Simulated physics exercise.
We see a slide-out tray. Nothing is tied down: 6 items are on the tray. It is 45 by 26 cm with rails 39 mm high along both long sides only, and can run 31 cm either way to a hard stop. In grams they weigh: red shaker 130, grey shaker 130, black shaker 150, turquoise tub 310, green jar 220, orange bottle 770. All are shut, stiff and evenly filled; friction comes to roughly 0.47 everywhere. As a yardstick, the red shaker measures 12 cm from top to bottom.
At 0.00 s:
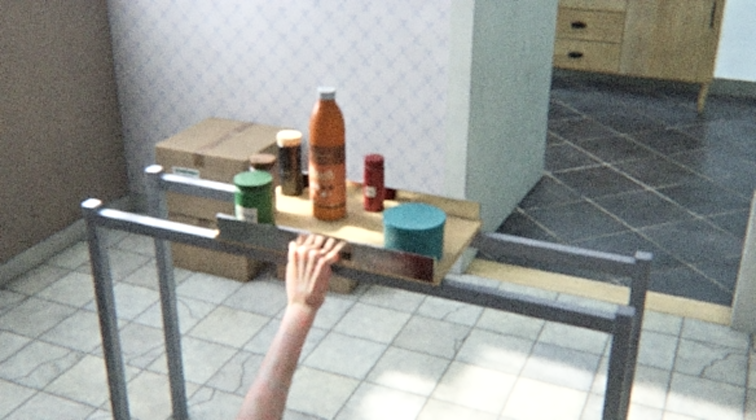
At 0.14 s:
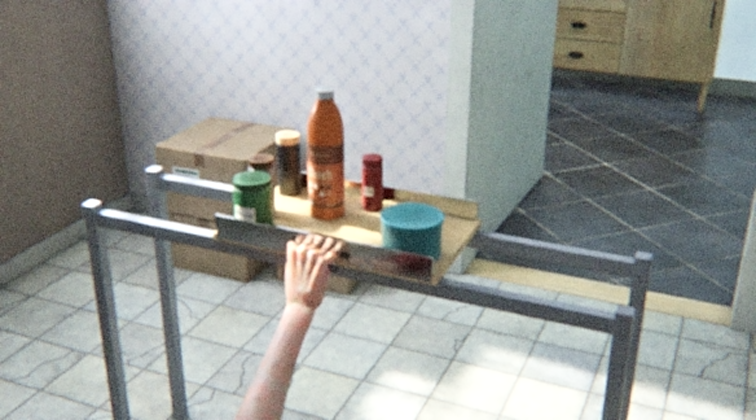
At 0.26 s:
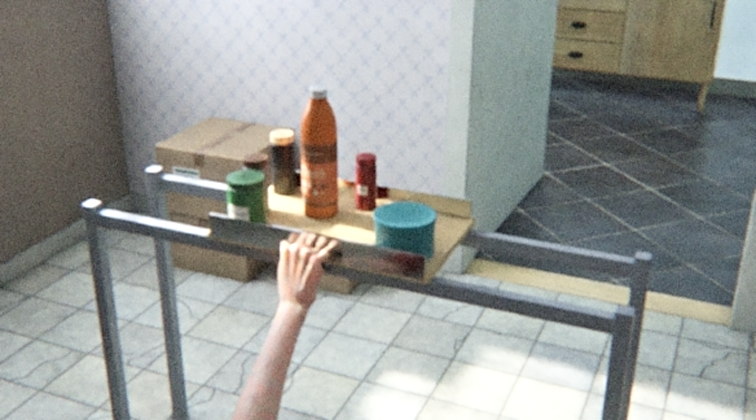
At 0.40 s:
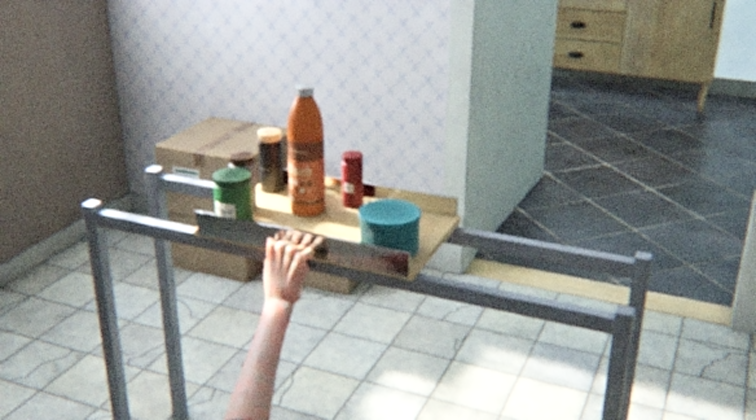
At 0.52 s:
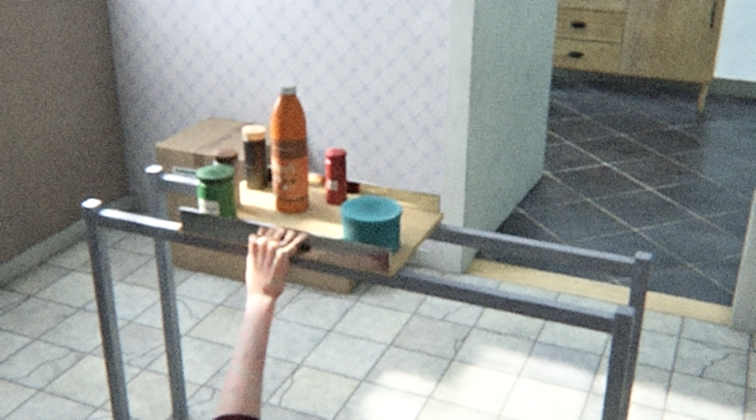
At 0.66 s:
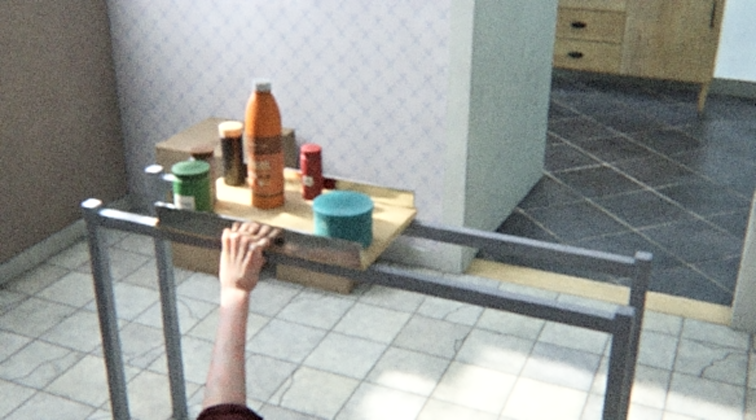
A wooden tray, gripped at its near edge by a hand reaching up from below, sits at first almost still on a grey metal frame, then slides steadily left, carrying its containers along. On it stand a green jar at left, a tall orange bottle amid dark and red containers, and a turquoise tub at right. The fixed, slightly raised view shows a tiled room with cardboard boxes behind and wooden drawers beyond.
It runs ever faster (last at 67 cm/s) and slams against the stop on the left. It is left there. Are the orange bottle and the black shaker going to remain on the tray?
The orange bottle falls out and the black shaker falls out.
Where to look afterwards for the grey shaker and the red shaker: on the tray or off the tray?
The grey shaker finishes off the tray; the red shaker ends on the tray.
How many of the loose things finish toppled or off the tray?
4 of them.
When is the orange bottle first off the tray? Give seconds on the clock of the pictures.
Near 1.3 s.
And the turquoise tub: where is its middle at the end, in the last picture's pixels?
Near (250, 204).
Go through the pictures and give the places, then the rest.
Tray midway; orange bottle (328, 153); black shaker (290, 164), in the first picture.
Tray midway; turquoise tub (412, 235); green jar (253, 203), in the second picture.
Tray 2 cm left; red shaker (366, 182), in the third picture.
Tray 5 cm left; turquoise tub (390, 230); green jar (234, 199), in the fourth picture.
Tray 9 cm left; red shaker (337, 177), in the fifth picture.
Tray 14 cm left; orange bottle (265, 144); black shaker (233, 155), in the sixth picture.
By 1.16 s, tray 31 cm left; grey shaker and black shaker now off the tray; orange bottle tilted 27° near (166, 127); red shaker tilted 52°.
By 1.46 s, tray 31 cm left; orange bottle now off the tray; red shaker on its side; turquoise tub 4 cm from its spot.
By 1.66 s, tray 31 cm left; red shaker on its side; turquoise tub 4 cm from its spot; green jar 4 cm from its spot.
When it is over (1.9 s), off the tray, grey shaker, black shaker and orange bottle; lying over on the tray, red shaker; the other 2 within 5 cm of the start.
